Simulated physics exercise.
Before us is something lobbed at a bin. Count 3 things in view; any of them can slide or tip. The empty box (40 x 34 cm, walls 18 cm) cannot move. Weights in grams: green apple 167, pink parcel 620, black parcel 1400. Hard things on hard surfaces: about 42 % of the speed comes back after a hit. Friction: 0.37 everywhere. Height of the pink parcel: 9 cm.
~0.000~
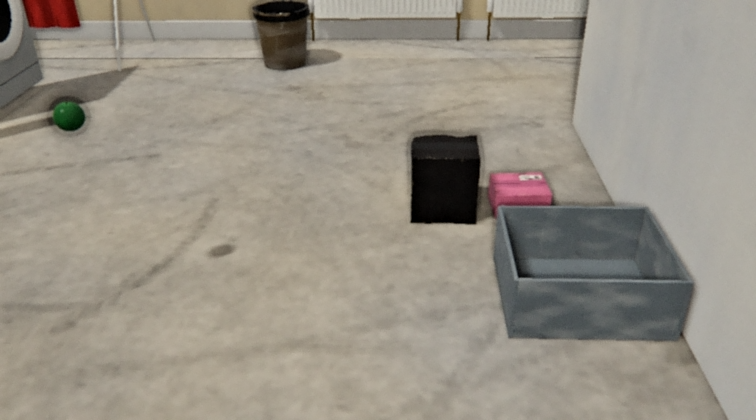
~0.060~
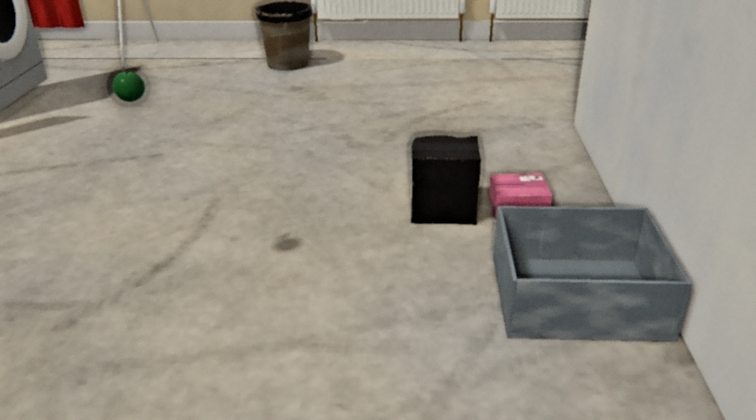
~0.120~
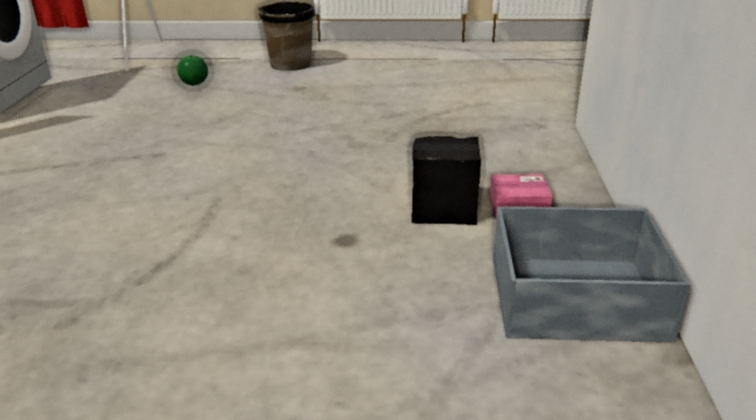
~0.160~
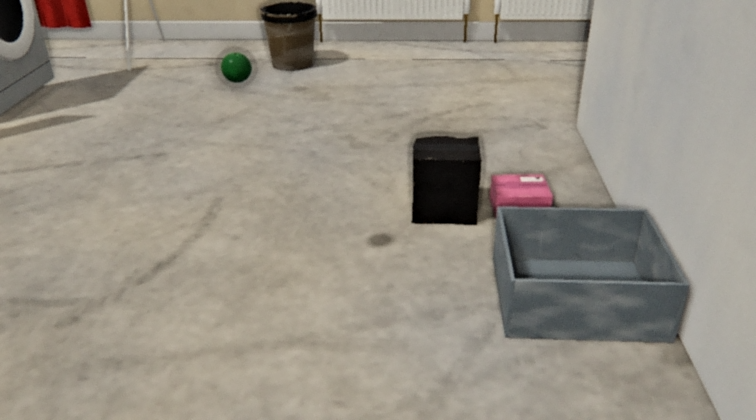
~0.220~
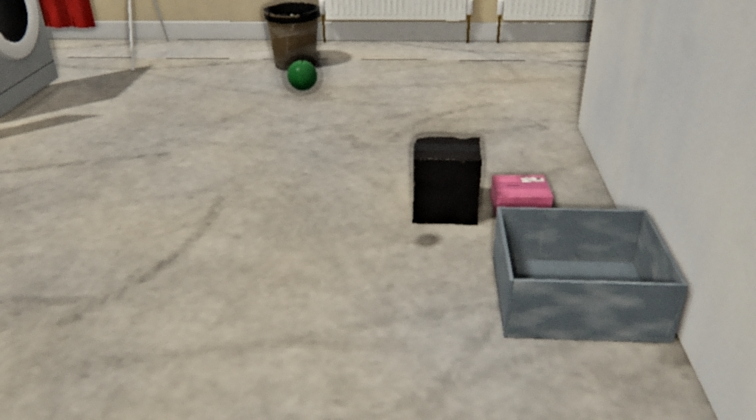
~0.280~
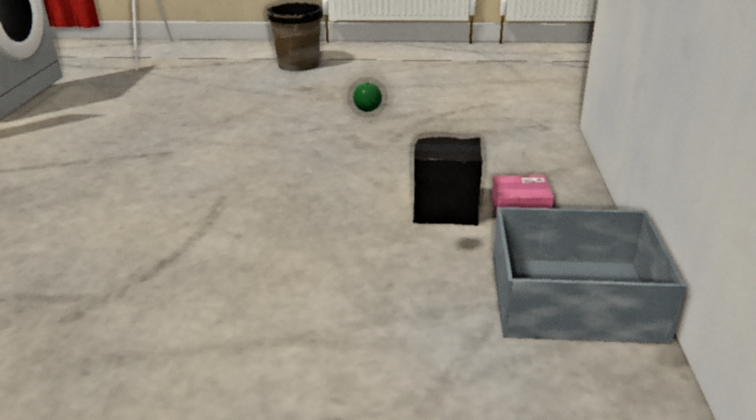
In a room with a pale, marked floor, a green ball flies through the air from the left toward the right, rising and then dropping lower, while a black box, a pink parcel and an open grey box stay still.
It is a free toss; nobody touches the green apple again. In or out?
In the end the apple ends in the box.
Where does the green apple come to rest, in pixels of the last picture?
Near (514, 256).
After 0.48 s, apple inside the box; green apple near (558, 247).
After 0.68 s, apple inside the box; green apple near (611, 240).
After 0.98 s, apple inside the box; green apple near (545, 260).
In the end (2.3 s), apple inside the box; the bystanders under 10 cm from the start. At the end, from the last picture's camera, green apple near (514, 257).
